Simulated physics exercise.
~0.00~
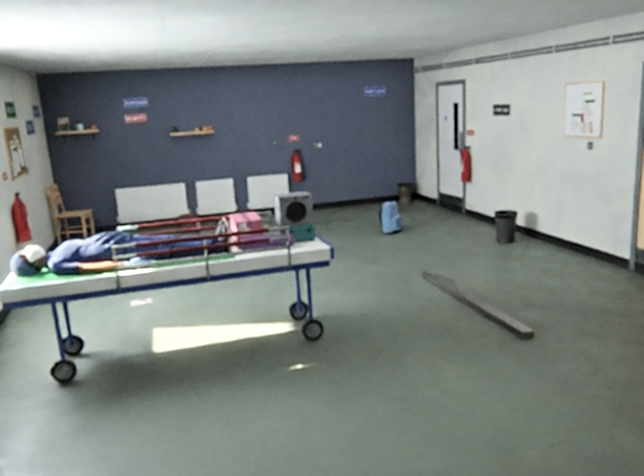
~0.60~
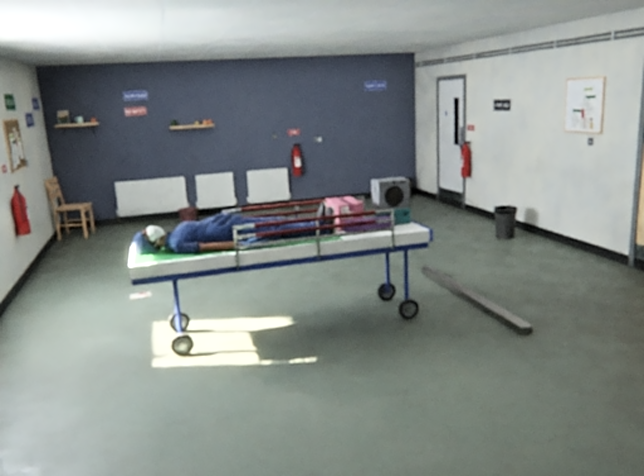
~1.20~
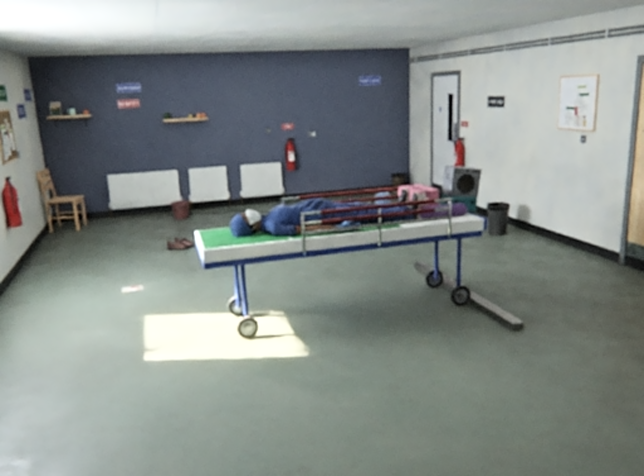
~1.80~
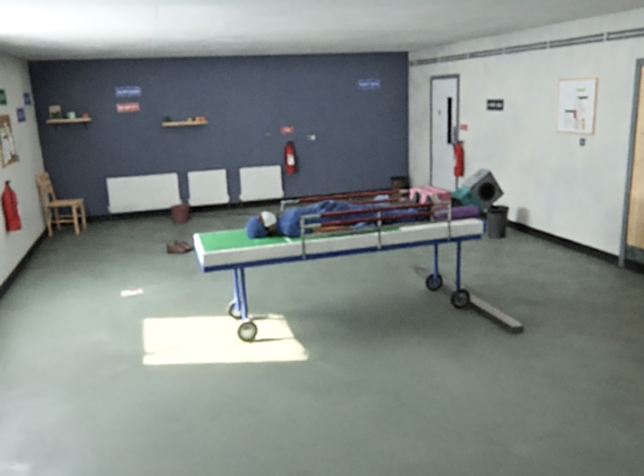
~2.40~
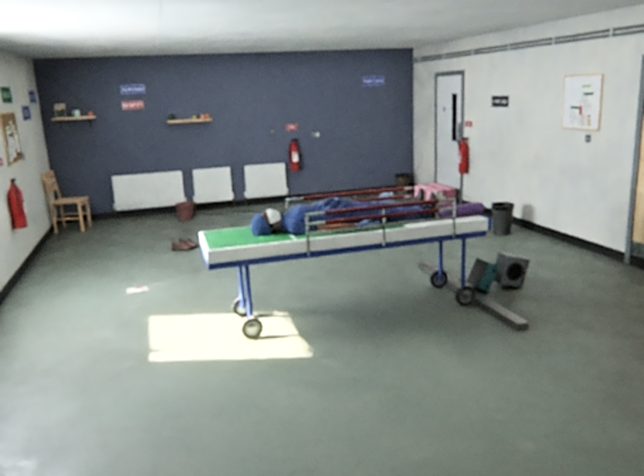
Wheeled stretcher carrying a lying figure rolls right and stops at a sill, grey monitor and teal case toppling off the end.
